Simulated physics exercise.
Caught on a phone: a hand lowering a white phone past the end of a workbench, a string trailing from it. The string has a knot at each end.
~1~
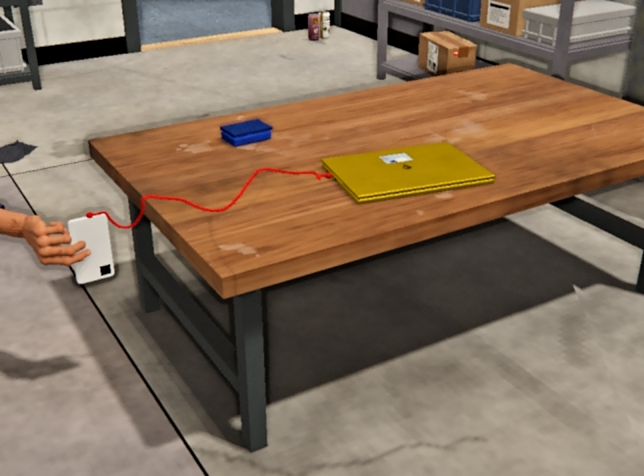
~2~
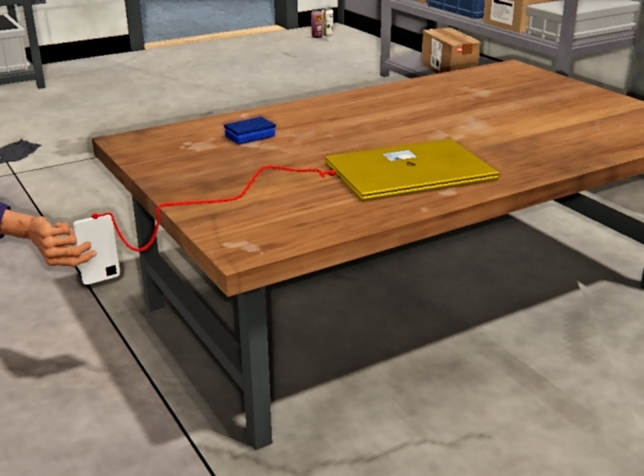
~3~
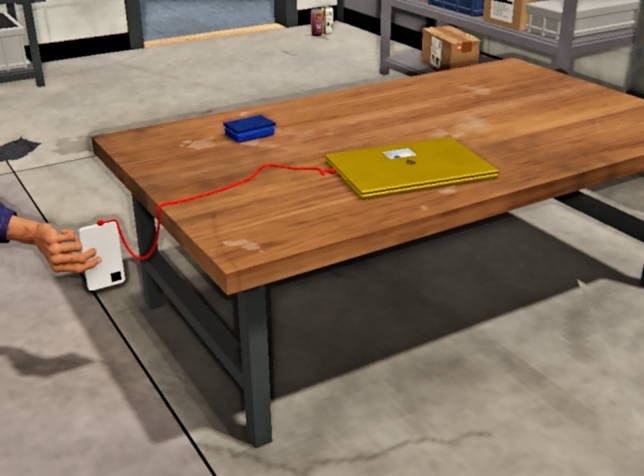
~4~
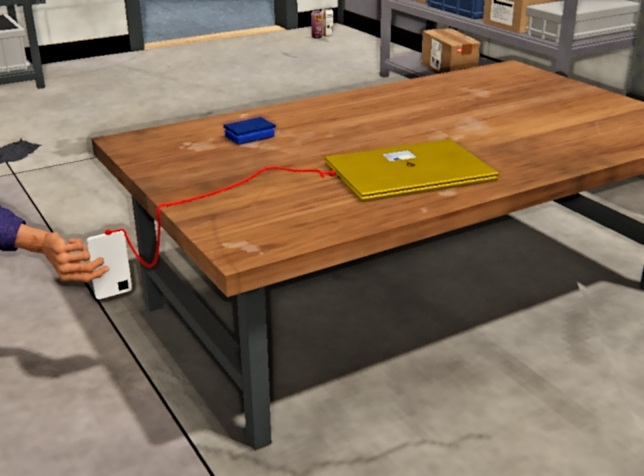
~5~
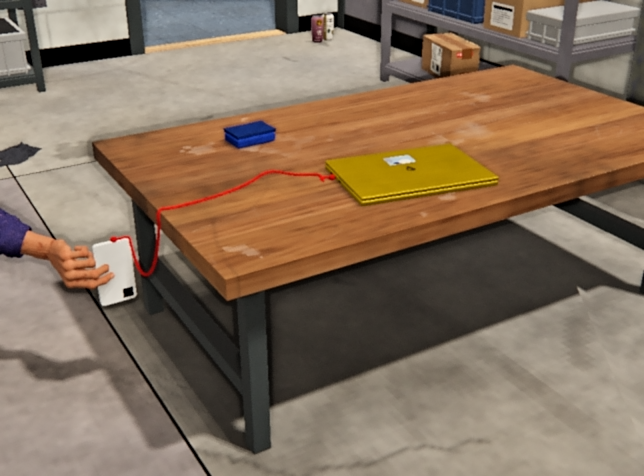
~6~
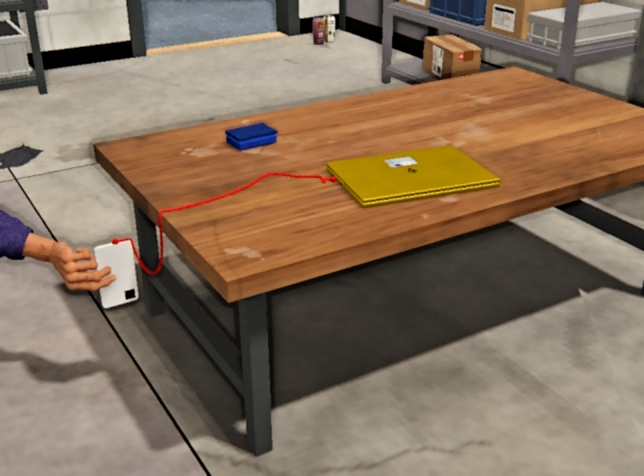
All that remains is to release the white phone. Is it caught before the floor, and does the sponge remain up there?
As it turns out, the white phone reaches the floor; the sponge remains where it stands.
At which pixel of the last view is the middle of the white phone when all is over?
It ends at (171, 382).
Then, 0.34 s later than the last view, phone on the floor near (115, 363); laptop as before; sponge as before.
Then, 0.74 s later than the last view, phone on the floor near (112, 395); laptop as before; sponge as before.
Then, 1.24 s later than the last view, phone on the floor near (171, 377); laptop as before; sponge as before.
Finally, phone on the floor near (171, 382); laptop as before; sponge as before. The white phone lands on the floor and the sponge keeps its place.
